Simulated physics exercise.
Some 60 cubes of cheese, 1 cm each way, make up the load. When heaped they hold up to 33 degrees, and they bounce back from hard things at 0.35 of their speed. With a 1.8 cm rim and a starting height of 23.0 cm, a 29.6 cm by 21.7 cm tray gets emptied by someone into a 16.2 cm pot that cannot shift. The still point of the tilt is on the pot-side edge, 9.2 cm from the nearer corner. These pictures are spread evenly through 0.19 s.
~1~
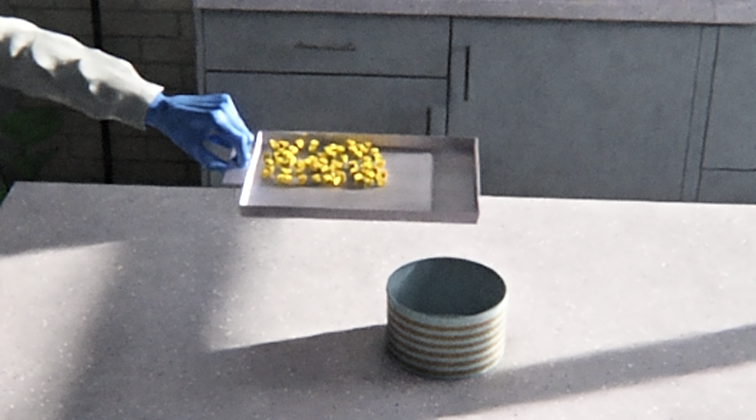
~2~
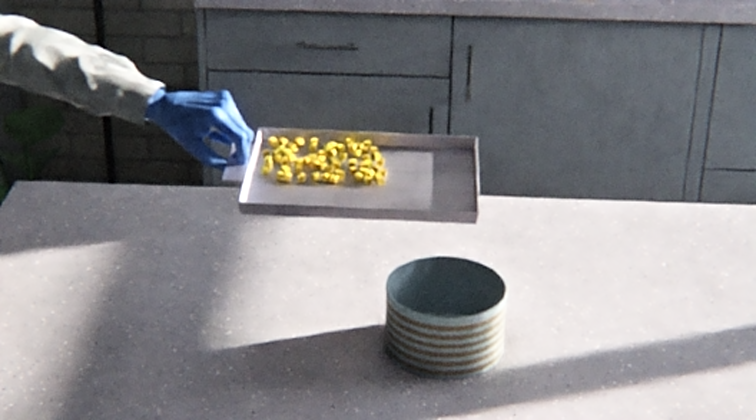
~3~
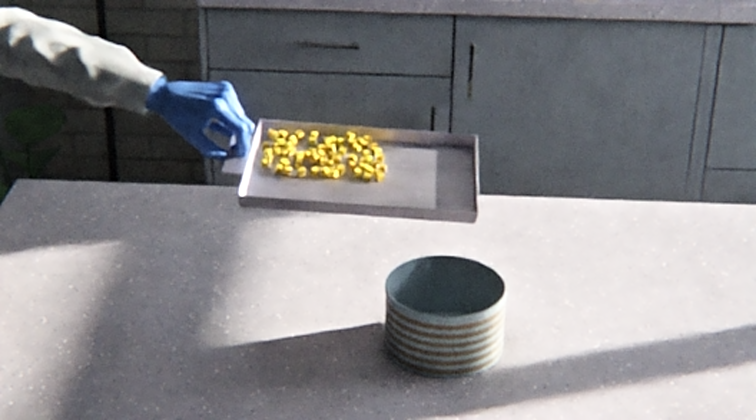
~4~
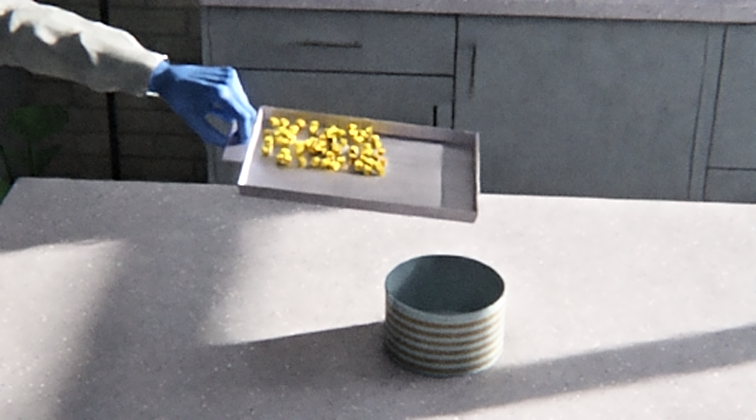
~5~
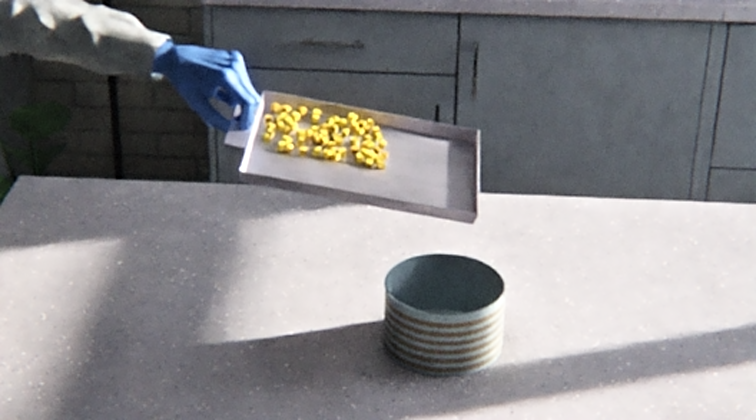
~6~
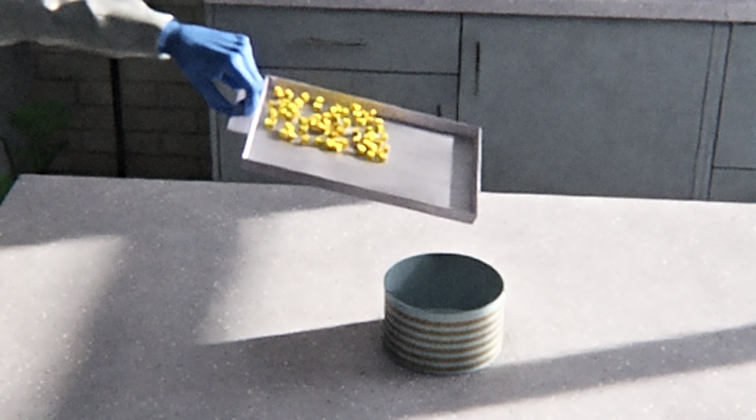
On a pale speckled counter in front of grey cabinets, a blue-gloved hand holds a shallow tray of small yellow pieces level above a ribbed round pot. The hand then gradually raises the tray's left end, tilting it gently down to the right, while the pieces stay bunched toward the left.
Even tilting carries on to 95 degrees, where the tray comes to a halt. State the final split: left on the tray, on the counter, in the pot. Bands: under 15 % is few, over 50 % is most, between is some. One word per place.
Tray: Few, counter: Most, pot: Few.
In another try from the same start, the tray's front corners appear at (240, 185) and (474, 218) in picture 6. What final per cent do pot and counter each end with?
Pot 35; counter 60.
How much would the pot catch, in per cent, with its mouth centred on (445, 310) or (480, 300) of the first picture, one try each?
Near 20 and 55 percent, one try each.
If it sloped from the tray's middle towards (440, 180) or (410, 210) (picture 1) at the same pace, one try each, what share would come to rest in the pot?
Approximately 0 percent, then 30 percent.
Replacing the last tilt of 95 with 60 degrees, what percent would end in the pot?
About 5 in a hundred would end up in the pot.
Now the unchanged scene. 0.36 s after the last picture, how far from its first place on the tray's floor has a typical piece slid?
I'd say close to 4 centimetres.
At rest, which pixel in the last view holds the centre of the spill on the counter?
Around (617, 406).
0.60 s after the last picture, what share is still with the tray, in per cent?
Roughly 25 per cent.
Then, 0.36 s after the last picture, tilt 53 degrees; the tray holds 100 %, the pot 0 %.
Then, 0.60 s after the last picture, tilt 80 degrees; the tray holds 25 %, the pot 0 %.
Then, 0.95 s after the last picture, tilt 95 degrees; the tray holds 0 %, the pot 5 %.
In the end, tray 0 %, counter 90 %, pot 10 %.
